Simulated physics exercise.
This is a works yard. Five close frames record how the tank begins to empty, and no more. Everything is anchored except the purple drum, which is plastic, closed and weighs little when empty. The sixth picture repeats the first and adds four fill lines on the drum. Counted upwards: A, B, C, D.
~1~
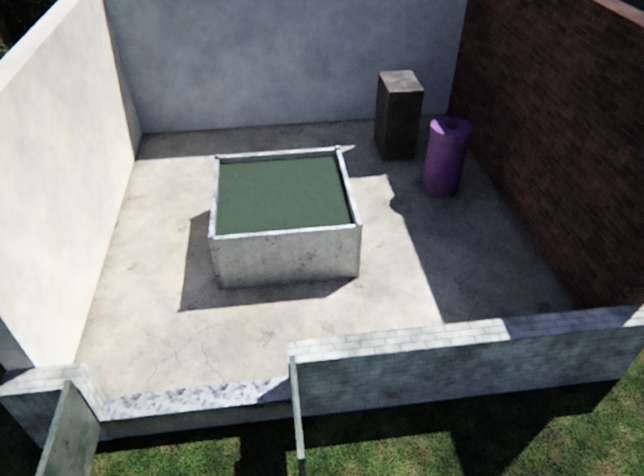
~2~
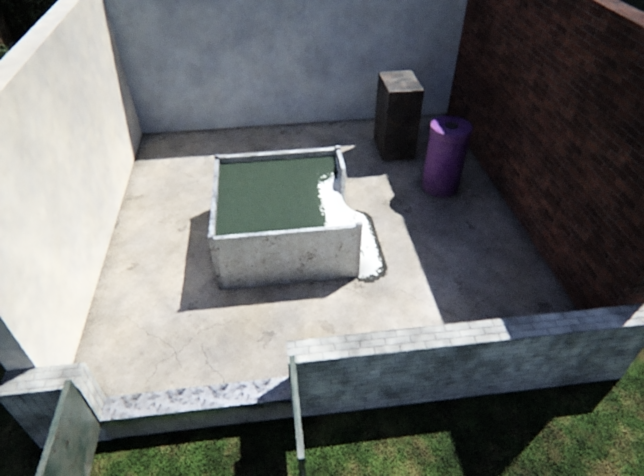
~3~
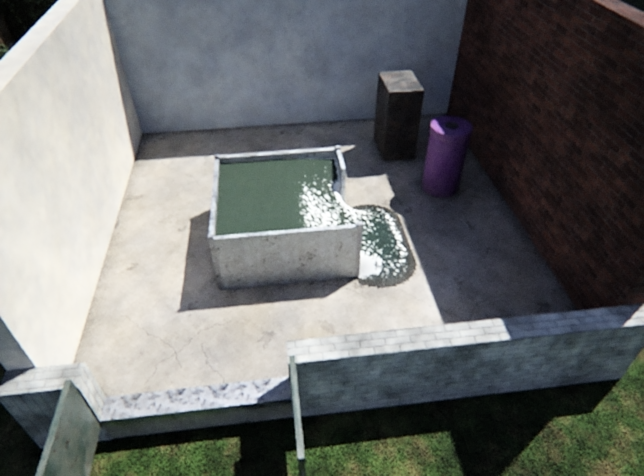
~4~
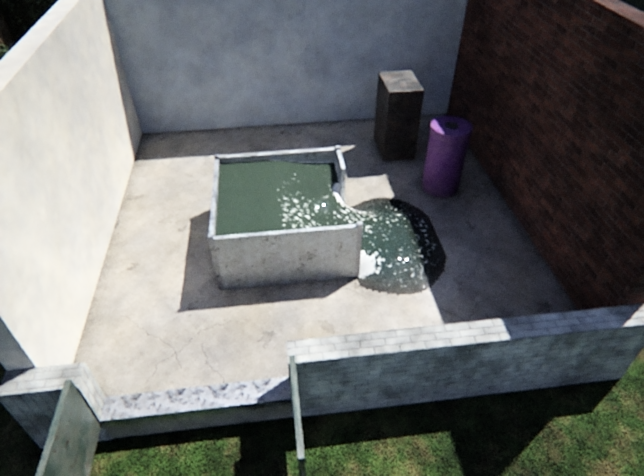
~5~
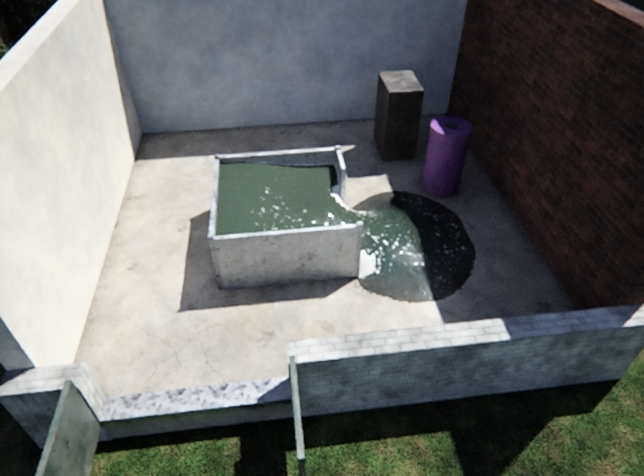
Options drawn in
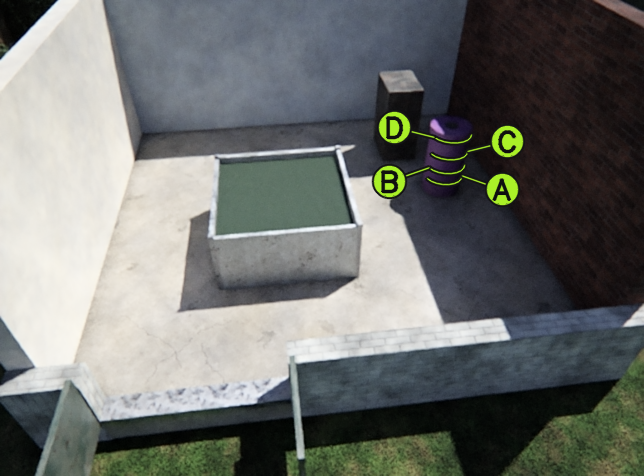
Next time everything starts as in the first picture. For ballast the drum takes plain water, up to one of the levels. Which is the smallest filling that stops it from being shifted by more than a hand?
Line A just does it.
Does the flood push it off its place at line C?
No.
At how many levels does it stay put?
All four.
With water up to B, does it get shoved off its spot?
No.
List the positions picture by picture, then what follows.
Lid of the purple drum at (451, 126); tank full, its middle at (282, 194); open gate at (189, 355).
Water covers 2 % of the ground and is seen nearest the drum at (363, 217).
Water covers 4 % of the ground and is seen nearest the drum at (386, 213).
Water covers 7 % of the ground and is seen nearest the drum at (402, 204).
Lid of the purple drum at (451, 126); water covers 10 % of the ground and is seen nearest the drum at (425, 202).
On the marked copy, A at (448, 184); B at (451, 173); C at (453, 159); D at (457, 142); from the bottom up A, B, C, D.
For line A, it does not move.
For line B, it does not move.
For line C, it does not move.
For line D, it does not move.
